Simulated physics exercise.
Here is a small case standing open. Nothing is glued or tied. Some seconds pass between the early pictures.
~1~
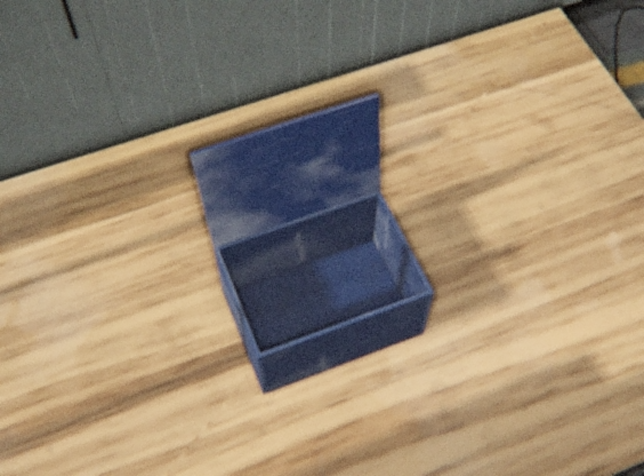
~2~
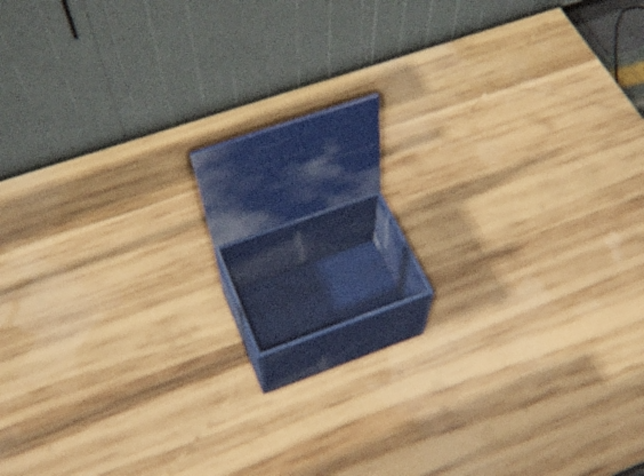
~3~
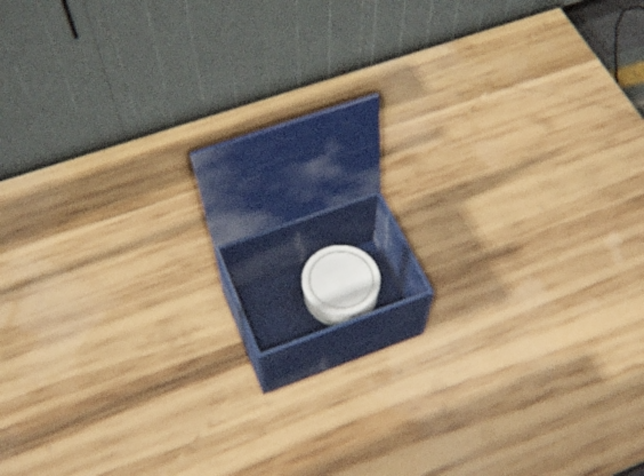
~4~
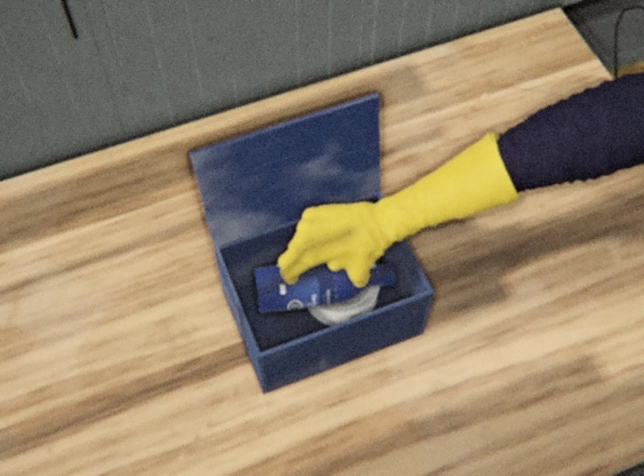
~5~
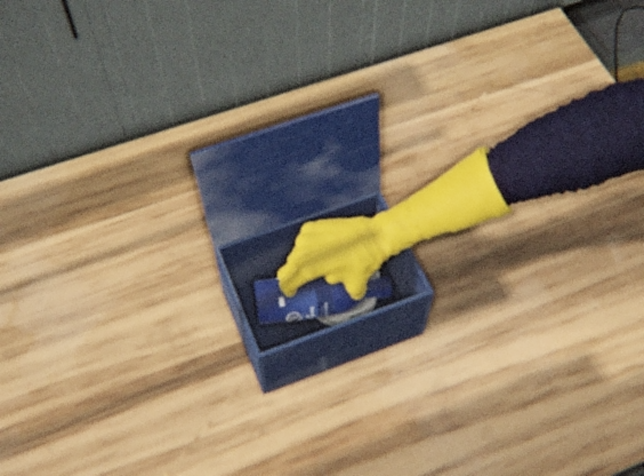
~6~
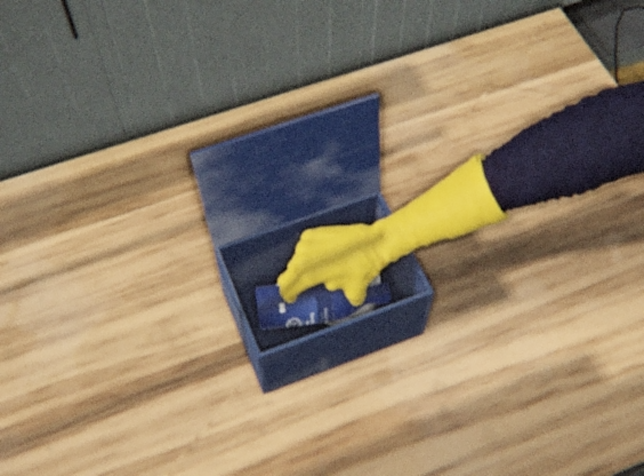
A white tub appeared inside the open, empty blue case on the wooden table, then a yellow-gloved hand reached in from the right and lowered a blue bottle into the case over the tub.
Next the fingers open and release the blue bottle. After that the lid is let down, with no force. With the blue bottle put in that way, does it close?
As it turns out, it closes.
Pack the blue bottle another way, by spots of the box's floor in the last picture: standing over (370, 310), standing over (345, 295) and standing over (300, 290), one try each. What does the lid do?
First, it stays ajar; second, it is held up; third, it will not close.
Then, 1.10 s after the last picture, lid starting down; blue bottle rolled a little near (319, 325).
Then, 1.70 s after the last picture, lid 51° above the rim; blue bottle rolled about its own width near (319, 327).
Then, 2.10 s after the last picture, lid 17° above the rim; blue bottle rolled about its own width near (319, 327).
At rest, lid shut; moved from the start, blue bottle; white tub in place. Seen from the same camera at the end, blue bottle near (319, 328).
